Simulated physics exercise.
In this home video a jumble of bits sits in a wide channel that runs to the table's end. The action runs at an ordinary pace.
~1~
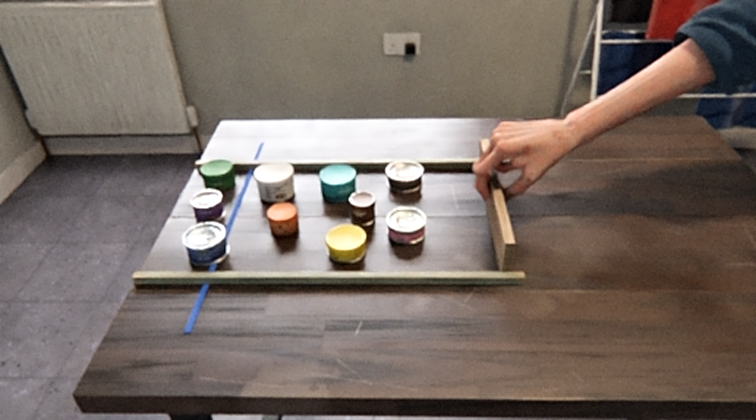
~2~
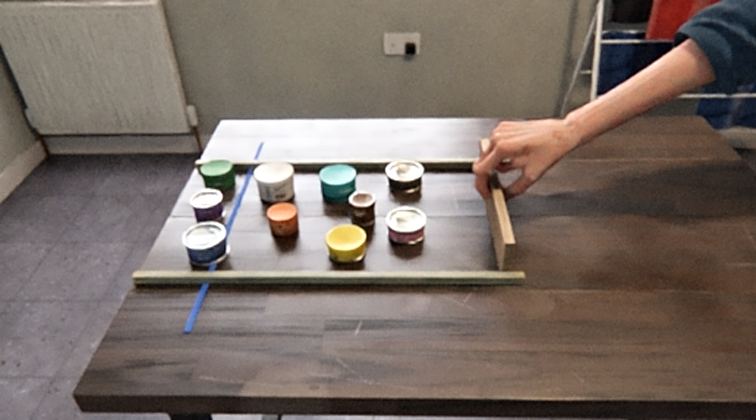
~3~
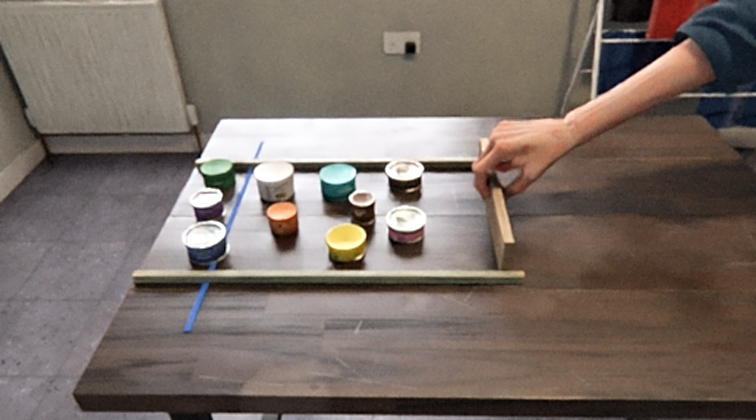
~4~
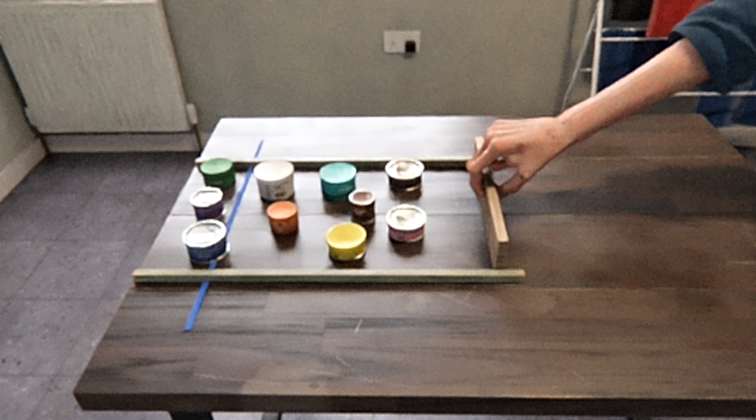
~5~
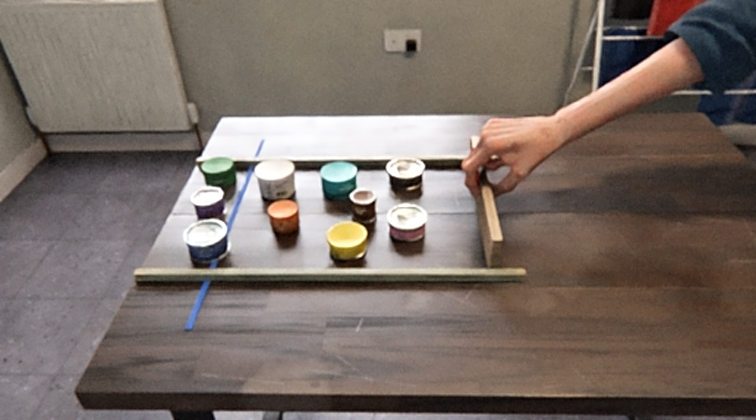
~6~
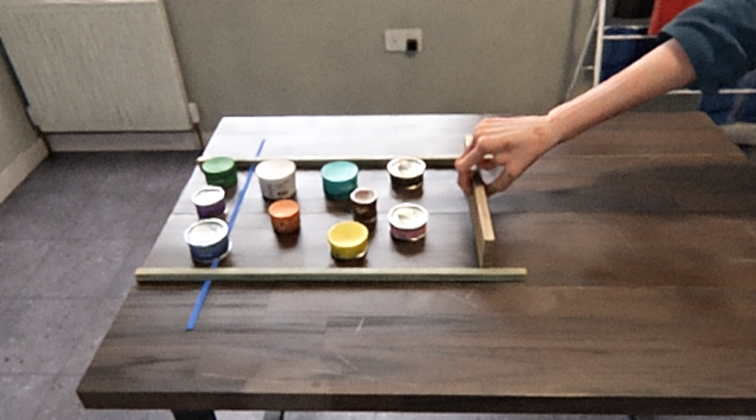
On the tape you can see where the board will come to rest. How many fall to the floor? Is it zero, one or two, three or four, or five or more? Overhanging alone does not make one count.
Falling ones: A lone one or two.
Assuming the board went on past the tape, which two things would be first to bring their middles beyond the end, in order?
Order, earliest first: Green tub, then purple tin.
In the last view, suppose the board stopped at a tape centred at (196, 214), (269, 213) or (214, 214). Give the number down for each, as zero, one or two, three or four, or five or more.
Spot one gives five or more, spot two zero, spot three either three or four.
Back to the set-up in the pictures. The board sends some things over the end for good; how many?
1.
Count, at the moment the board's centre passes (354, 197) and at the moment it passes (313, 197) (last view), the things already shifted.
So 5, and at the other place 7.
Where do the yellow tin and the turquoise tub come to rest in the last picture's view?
About (196, 252), and the other about (222, 188).
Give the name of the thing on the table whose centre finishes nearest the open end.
The purple tin.
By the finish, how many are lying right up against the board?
5 touch it.
Soon after, none off yet; green tub at rest near (220, 172); purple tin at rest near (210, 204); blue tin at rest near (209, 241).
In the end, the number that fall off is one or two; gone, green tub.
